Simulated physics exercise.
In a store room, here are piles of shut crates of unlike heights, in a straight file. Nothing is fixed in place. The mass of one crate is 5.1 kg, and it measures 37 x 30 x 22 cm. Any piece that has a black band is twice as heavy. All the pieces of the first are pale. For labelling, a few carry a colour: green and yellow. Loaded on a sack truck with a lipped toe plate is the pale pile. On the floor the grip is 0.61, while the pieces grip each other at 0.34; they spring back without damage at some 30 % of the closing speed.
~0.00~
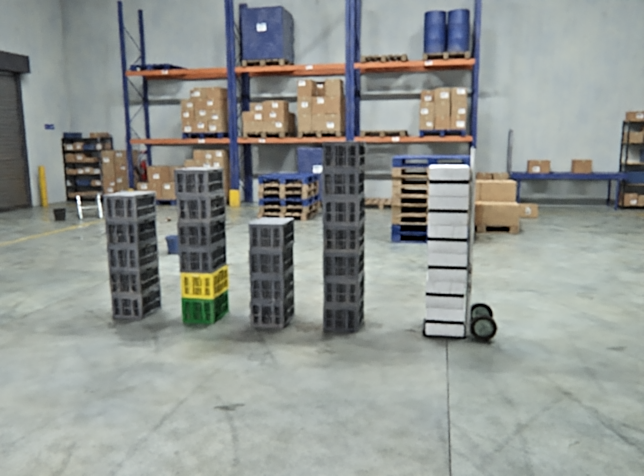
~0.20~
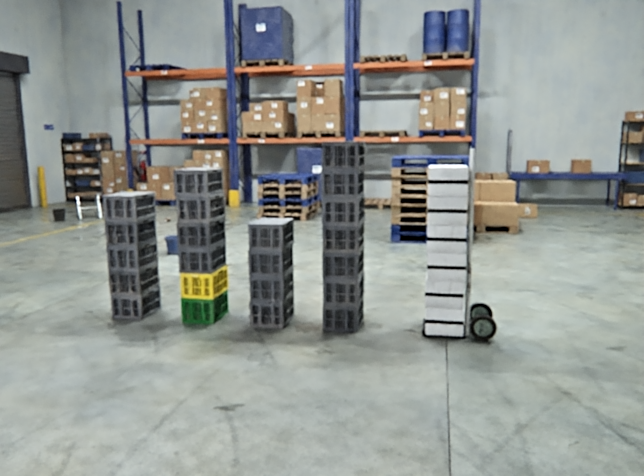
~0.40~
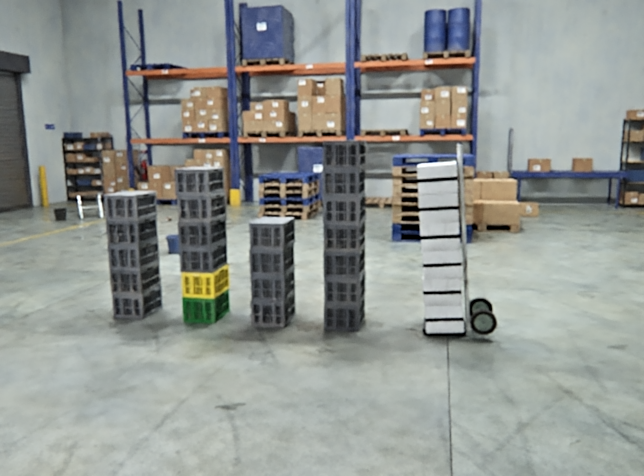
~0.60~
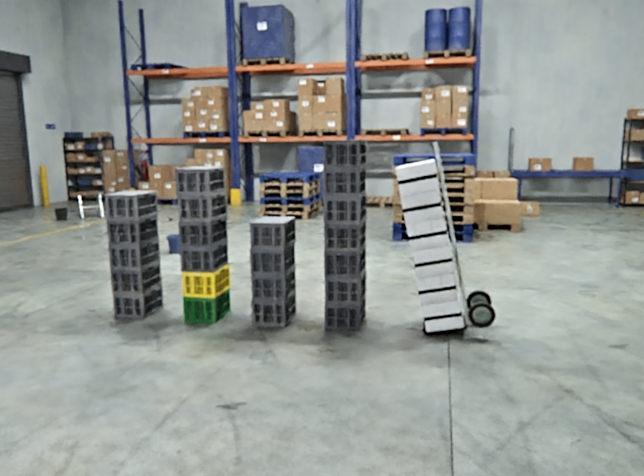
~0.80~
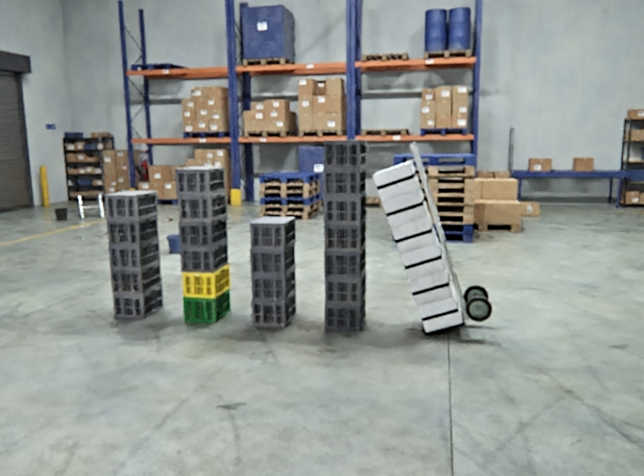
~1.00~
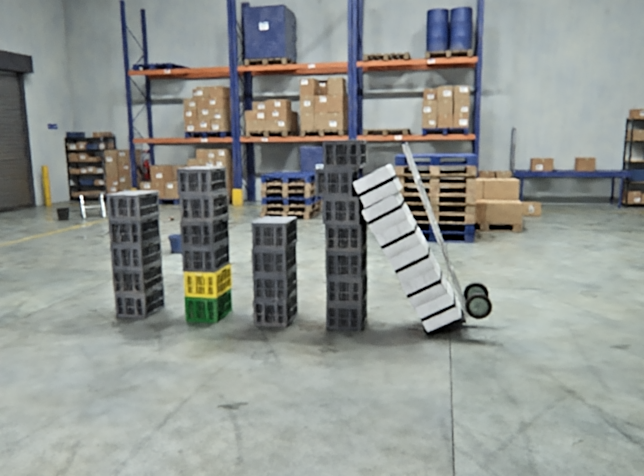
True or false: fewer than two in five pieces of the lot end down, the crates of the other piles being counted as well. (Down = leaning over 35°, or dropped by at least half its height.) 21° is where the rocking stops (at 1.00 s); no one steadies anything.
False.
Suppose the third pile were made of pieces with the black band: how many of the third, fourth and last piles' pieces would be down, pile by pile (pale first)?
Down per pile - third: 3, fourth: 6, last: 5.
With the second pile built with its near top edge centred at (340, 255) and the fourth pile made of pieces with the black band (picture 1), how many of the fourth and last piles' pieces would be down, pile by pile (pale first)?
Down count - fourth 0, last 0.
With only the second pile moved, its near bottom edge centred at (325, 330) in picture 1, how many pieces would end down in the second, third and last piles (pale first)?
Second 5, third 2, last 5 down.
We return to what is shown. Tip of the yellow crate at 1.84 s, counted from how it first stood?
Measured against how it began, the tilt is near 5 degrees.
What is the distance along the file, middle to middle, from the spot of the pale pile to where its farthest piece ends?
I'd put it at close to 140 cm.
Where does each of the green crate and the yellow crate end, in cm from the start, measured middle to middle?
Roughly green 10, yellow 50.
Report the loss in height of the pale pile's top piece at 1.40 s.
20 cm.
After 1.40 s, 6 of the pale pile down; none of the 22 other crates down, 7 disturbed.
After 1.84 s, 6 of the pale pile down; 5 of the 22 other crates down; yellow crate leaning 4°; green crate leaning 4°.
After 2.44 s, 6 of the pale pile down; 10 of the 22 other crates down; yellow crate leaning 29°; green crate leaning 26°.
After 3.12 s, 6 of the pale pile down; 17 of the 22 other crates down; yellow crate leaning 47°, 15 cm lower; green crate leaning 27°.
At rest (4.6 s), 6 of the pale pile down; 17 of the 22 other crates down; yellow crate leaning 47°, 15 cm lower; green crate leaning 27°. That is 77 per cent. As the last picture would show them, middles, yellow crate near (166, 294), green crate near (201, 298).
